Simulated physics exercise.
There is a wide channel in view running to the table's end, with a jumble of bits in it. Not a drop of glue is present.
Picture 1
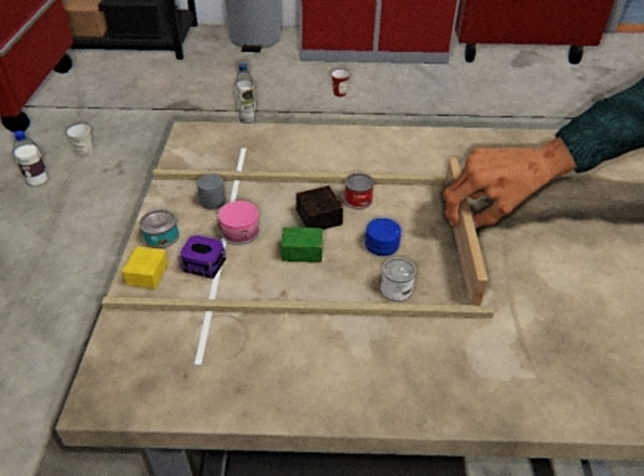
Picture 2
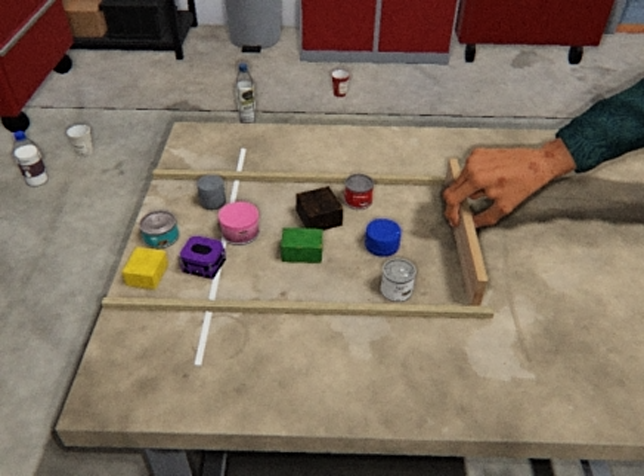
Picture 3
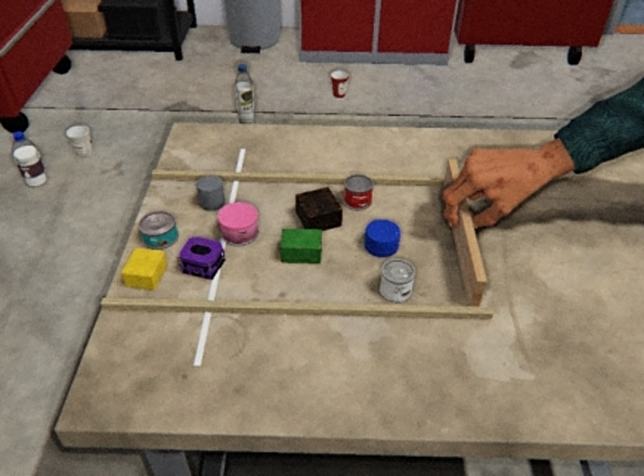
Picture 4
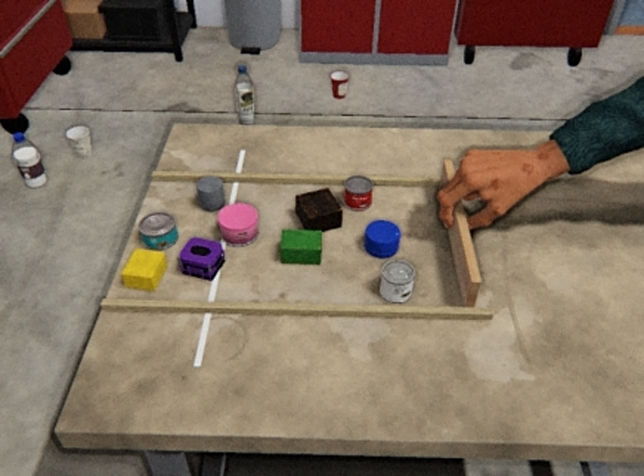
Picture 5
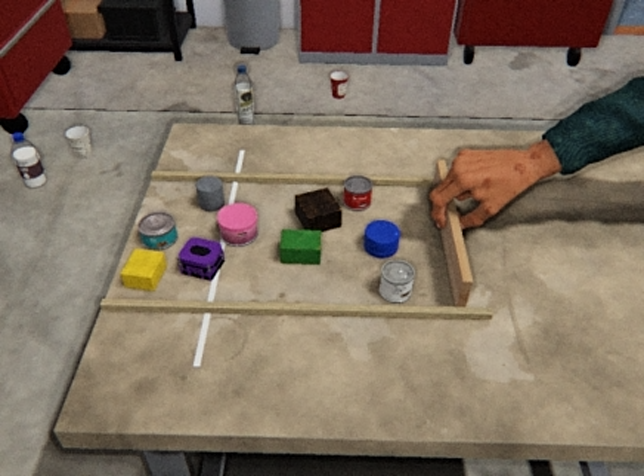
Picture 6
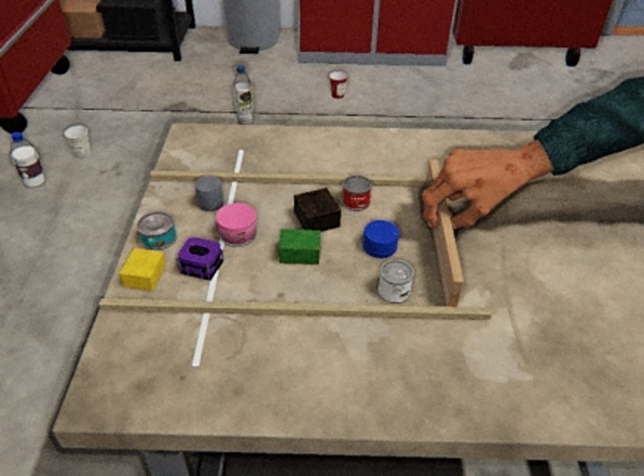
Hand sliding a wooden board slowly left along a channel on a table, towards scattered tins, lids and coloured blocks lying still.
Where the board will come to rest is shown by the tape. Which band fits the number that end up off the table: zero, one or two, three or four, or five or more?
It ends with no piece gone from the top.
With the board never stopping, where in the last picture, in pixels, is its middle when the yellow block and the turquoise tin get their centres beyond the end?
First it's close to (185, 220), next close to (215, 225).
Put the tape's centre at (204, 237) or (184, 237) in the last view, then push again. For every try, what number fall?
Per try: 1; 1.
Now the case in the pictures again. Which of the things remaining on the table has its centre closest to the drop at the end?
The turquoise tin.
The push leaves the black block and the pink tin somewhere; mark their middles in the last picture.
In the last picture the first middle sits at (201, 205) and the other at (172, 223).
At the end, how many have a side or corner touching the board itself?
Count: 4.
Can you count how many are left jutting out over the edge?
2 overhanging.
Early on, none off yet; yellow block at rest near (143, 269); turquoise tin at rest near (157, 230); grey lid at rest near (209, 193).
A while later, none off yet; yellow block moving near (139, 268); turquoise tin at rest near (157, 230); grey lid moving near (206, 192).
Finally, the number that fall off is zero.
